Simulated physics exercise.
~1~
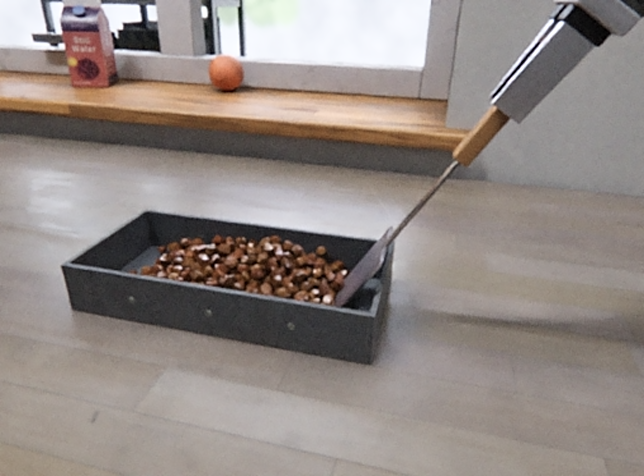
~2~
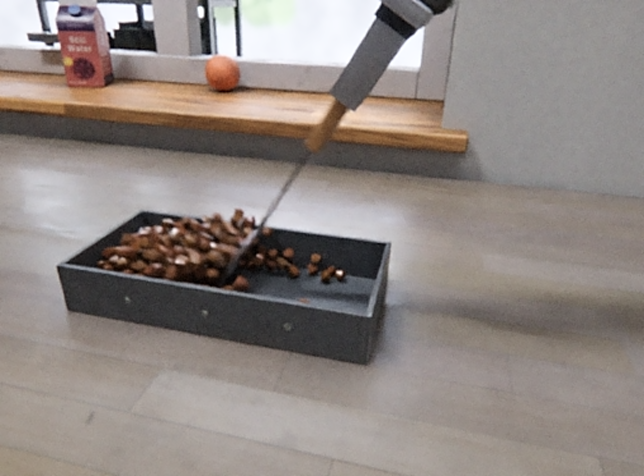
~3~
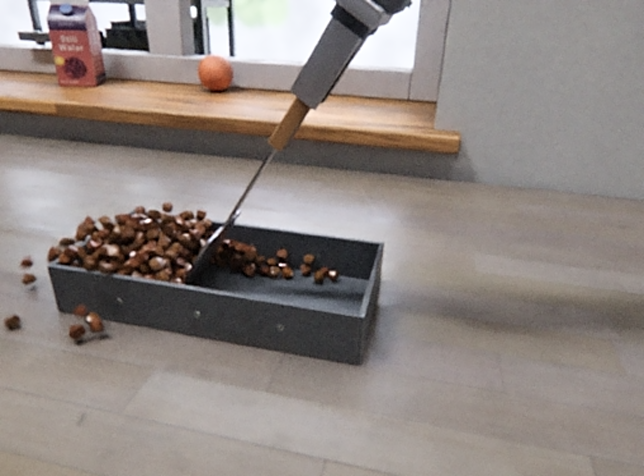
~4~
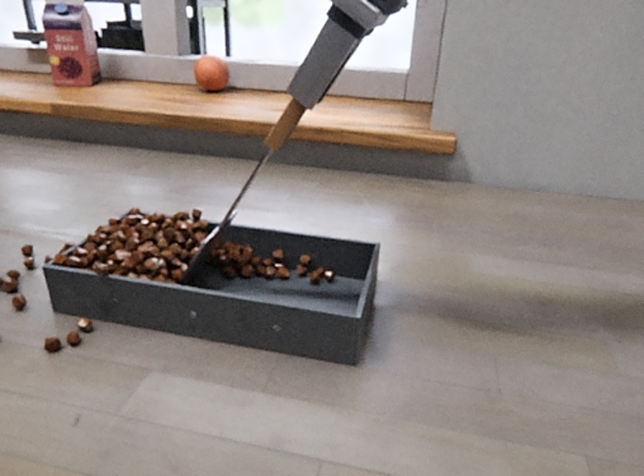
The footage shows a robotic gripper pushing a spatula leftward through brown pellets in a dark grey rectangular tin on a table, heaping them at the left end. Some spill over onto the tabletop, and the spatula stops inside the tin with most pellets still piled there.
